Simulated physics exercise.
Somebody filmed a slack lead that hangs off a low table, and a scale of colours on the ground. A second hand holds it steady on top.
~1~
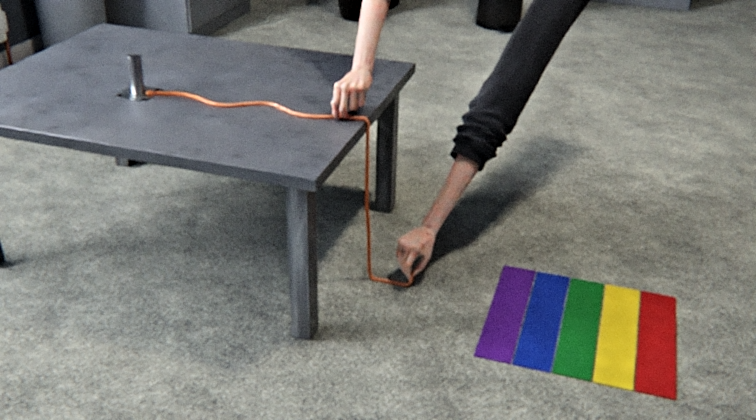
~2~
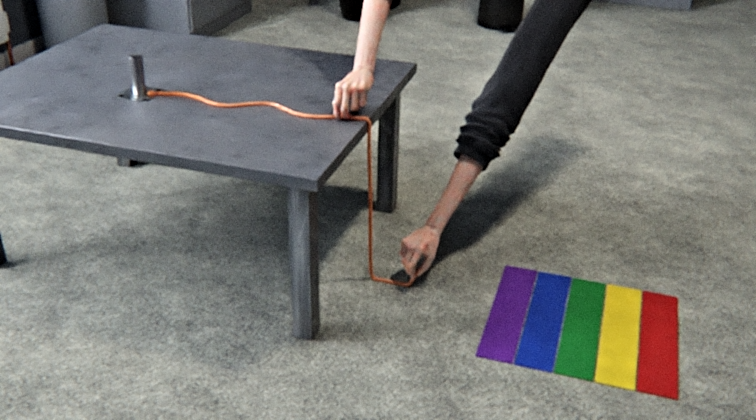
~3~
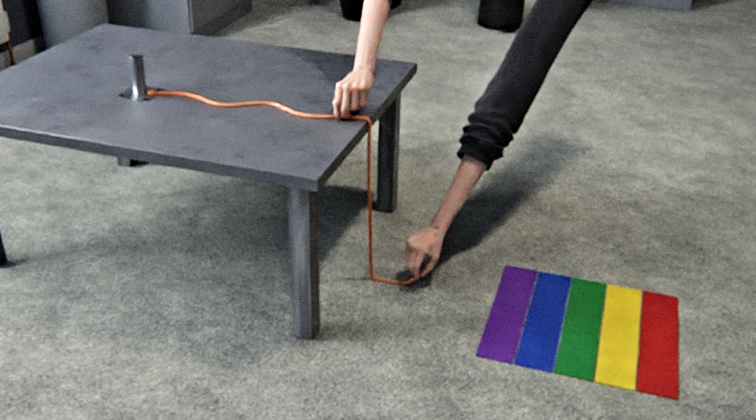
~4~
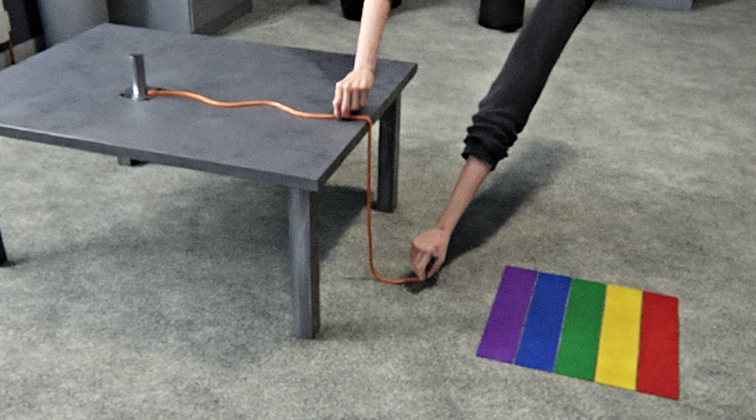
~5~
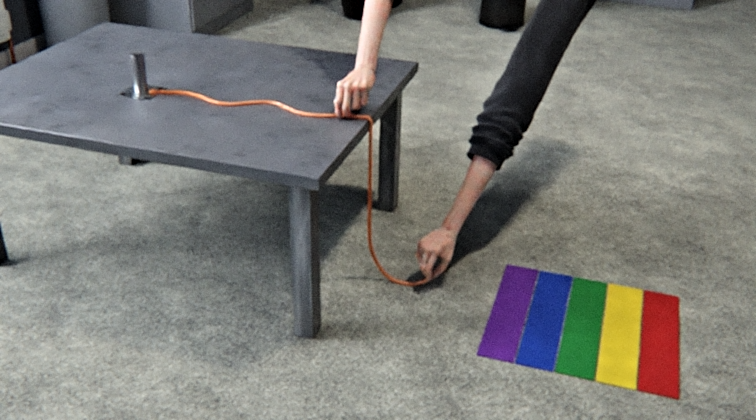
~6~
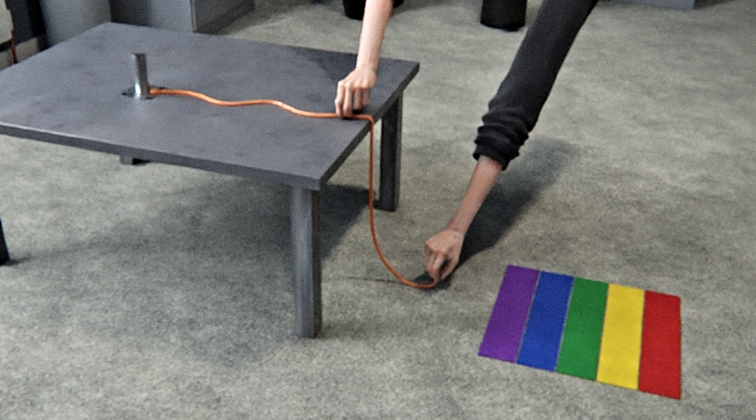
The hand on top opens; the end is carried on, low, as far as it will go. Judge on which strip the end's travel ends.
Its travel ends on the blue strip.
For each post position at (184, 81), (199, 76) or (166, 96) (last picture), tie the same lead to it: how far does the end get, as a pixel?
Estimated pixels per try: (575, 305); (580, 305); (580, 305).
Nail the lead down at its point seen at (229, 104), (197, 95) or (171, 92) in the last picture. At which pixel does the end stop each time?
The three spots are (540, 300), (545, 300) and (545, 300), in that order.
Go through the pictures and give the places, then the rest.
End (412, 274); purple (498, 341); blue (536, 349); green (575, 357); yellow (615, 366); red (656, 375), in the first frame.
End (415, 275); lead through (182, 95) (245, 105) (309, 117) (369, 139) (370, 203) (371, 266), in the second frame.
End (420, 275), in the third frame.
End (425, 276); lead through (183, 94) (246, 104) (310, 116) (370, 139) (369, 203) (372, 266), in the fourth frame.
End (432, 277), in the fifth frame.
End (439, 278); lead through (185, 93) (248, 103) (312, 115) (372, 138) (371, 202) (387, 265), in the sixth frame.
Early on, end near (487, 287); short of the strips.
Midway, end near (524, 295); over purple.
At the end of the slack, end near (546, 299); over blue. It gets as far as the blue strip.
